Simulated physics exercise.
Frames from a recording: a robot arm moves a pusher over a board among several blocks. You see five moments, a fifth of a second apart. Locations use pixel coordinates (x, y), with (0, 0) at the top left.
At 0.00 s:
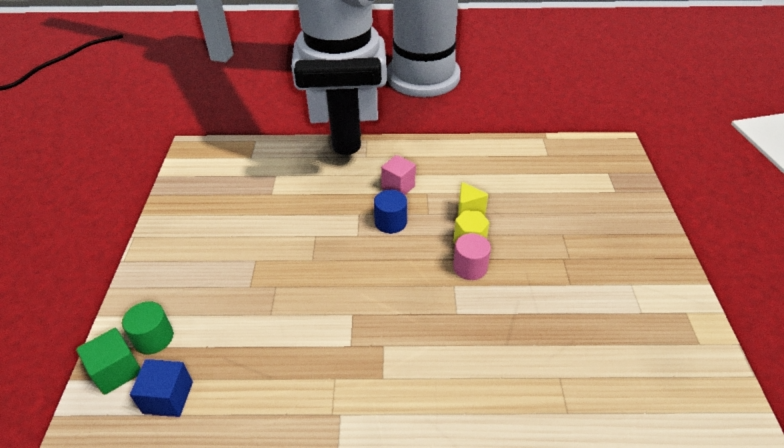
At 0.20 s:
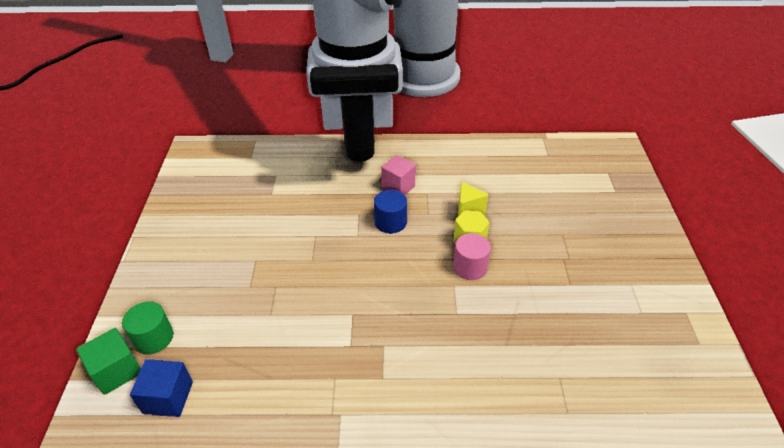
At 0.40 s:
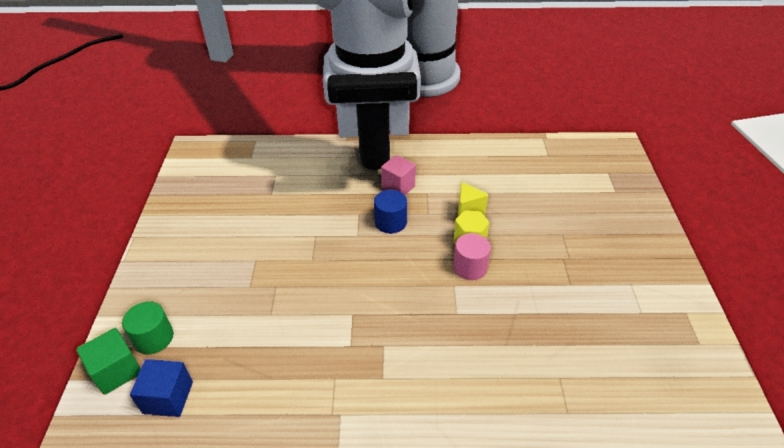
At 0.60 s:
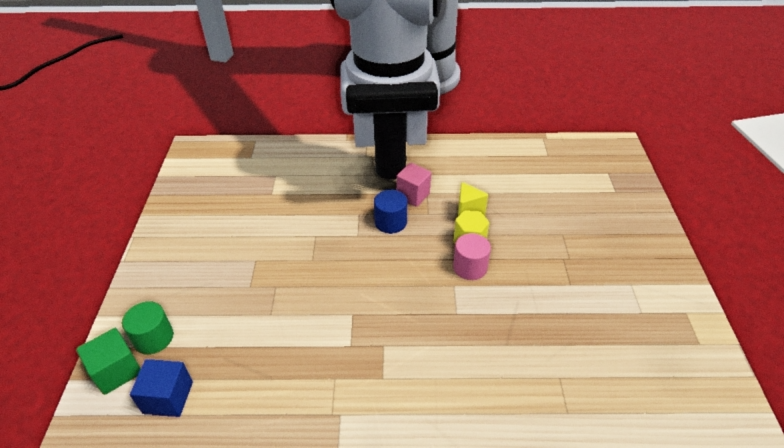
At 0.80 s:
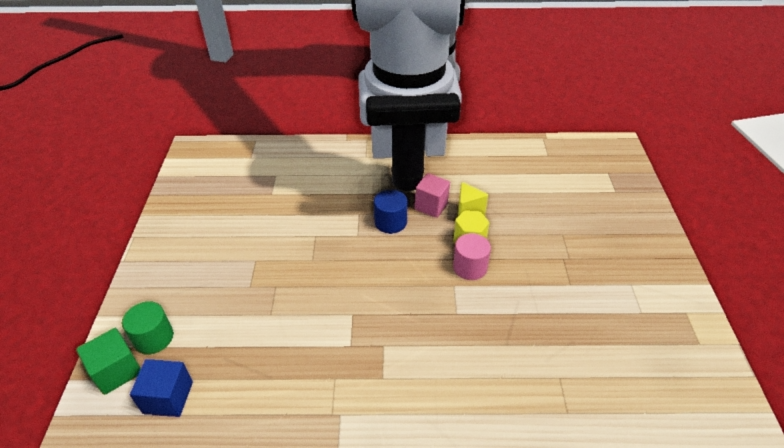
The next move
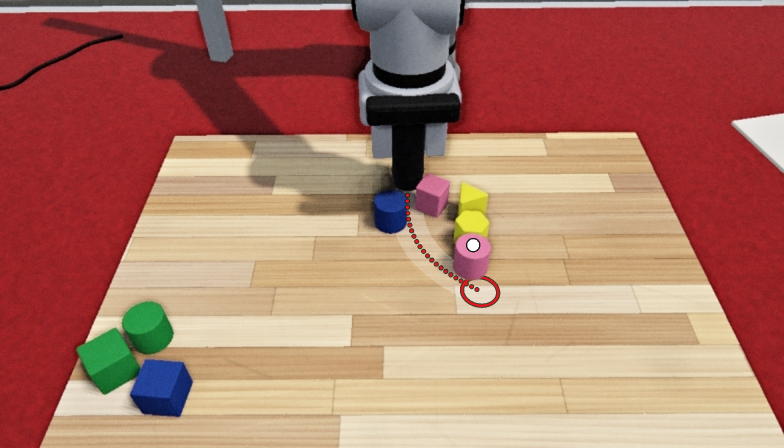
A robot arm moved its black pusher right and slightly toward the front of a wooden board, then nudged the pink cube away from the blue cylinder toward the yellow blocks, while the other blocks stayed still.
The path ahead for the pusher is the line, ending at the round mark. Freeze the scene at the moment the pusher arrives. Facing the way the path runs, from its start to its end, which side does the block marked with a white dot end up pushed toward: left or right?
Out to the left.
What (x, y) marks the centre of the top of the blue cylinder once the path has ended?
Around (382, 223).
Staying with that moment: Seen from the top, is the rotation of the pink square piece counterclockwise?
Yes, it checks out.
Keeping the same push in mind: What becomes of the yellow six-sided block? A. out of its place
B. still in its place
B: Still in its place.
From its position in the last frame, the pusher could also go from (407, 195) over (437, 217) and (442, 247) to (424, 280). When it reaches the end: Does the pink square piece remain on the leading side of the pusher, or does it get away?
I predict the pusher has moved past it.
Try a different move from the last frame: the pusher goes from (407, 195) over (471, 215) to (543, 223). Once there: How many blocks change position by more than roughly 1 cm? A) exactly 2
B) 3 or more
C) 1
Answer: A.
The drawn path runs from (407, 195) via (411, 229) and (436, 264), ending at (480, 291); the dot is on the pink cylinder.
The first path, step by step. One third of the way, pusher at (411, 216); blue cylinder at (381, 219); pink square piece at (439, 190), turned 30° anticlockwise.
Two thirds of the way, pusher at (437, 250); blue cylinder at (382, 223); pink square piece at (439, 190), turned 30° anticlockwise.
At the end, pusher at (482, 278); blue cylinder at (382, 223); pink square piece at (439, 190), turned 30° anticlockwise; yellow six-sided block not moved; pink cylinder at (511, 253).
